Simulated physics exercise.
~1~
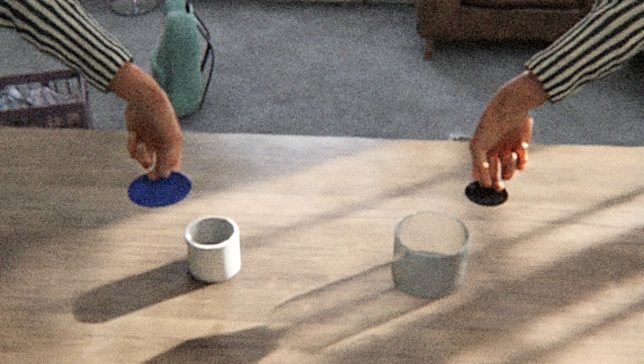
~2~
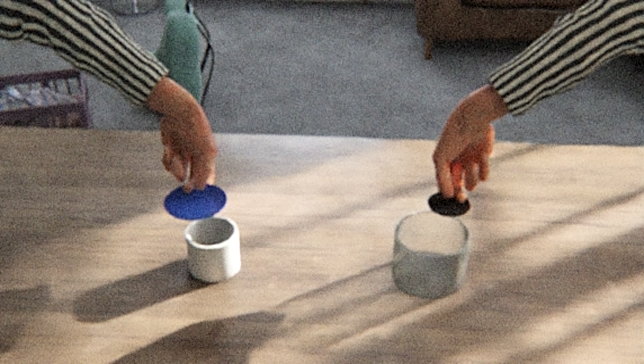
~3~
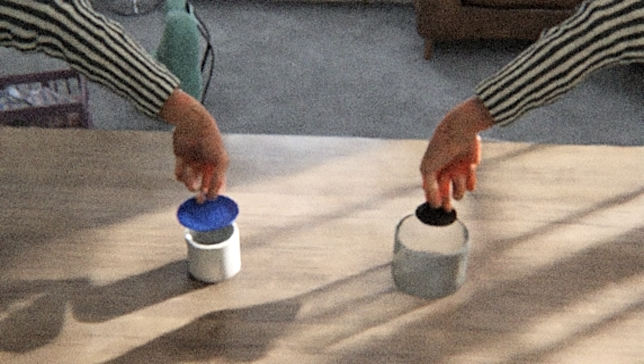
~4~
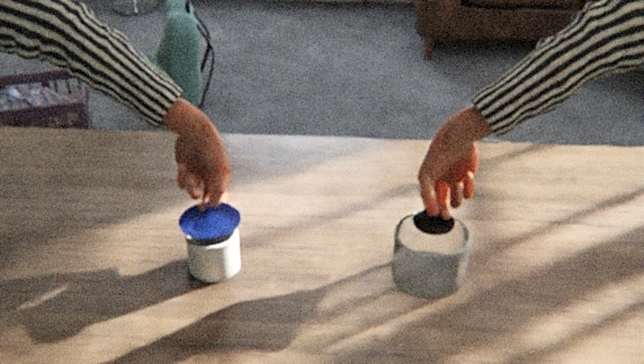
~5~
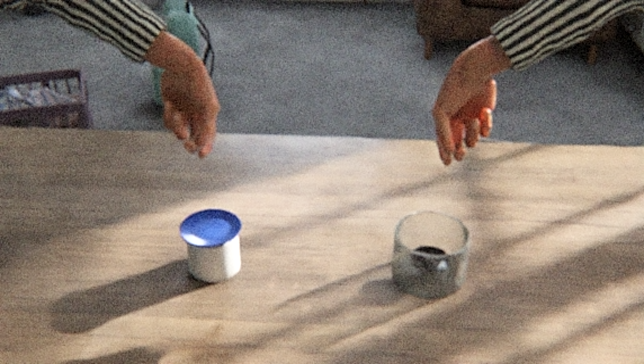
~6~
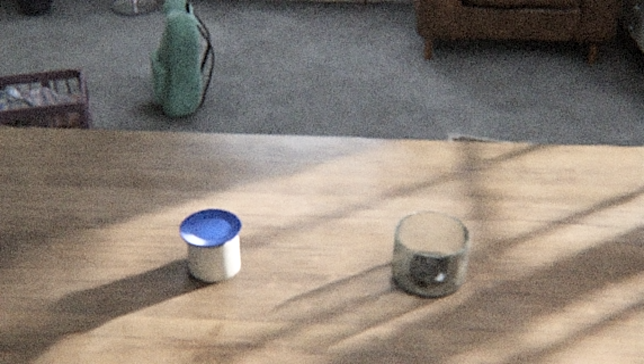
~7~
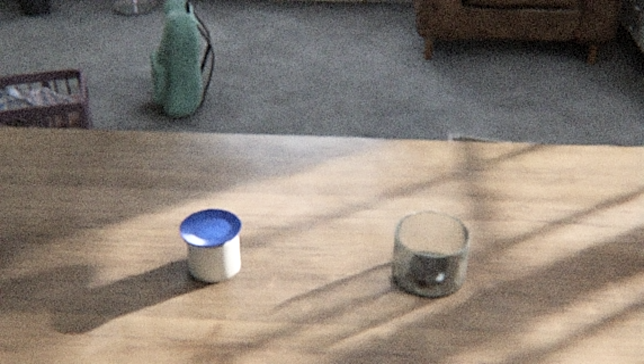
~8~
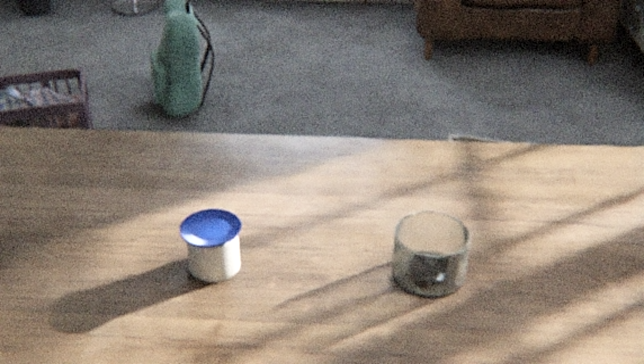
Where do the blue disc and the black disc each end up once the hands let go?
The blue disc stays on the rim of the white pot and covers its opening, while the black disc drops down inside the glass.
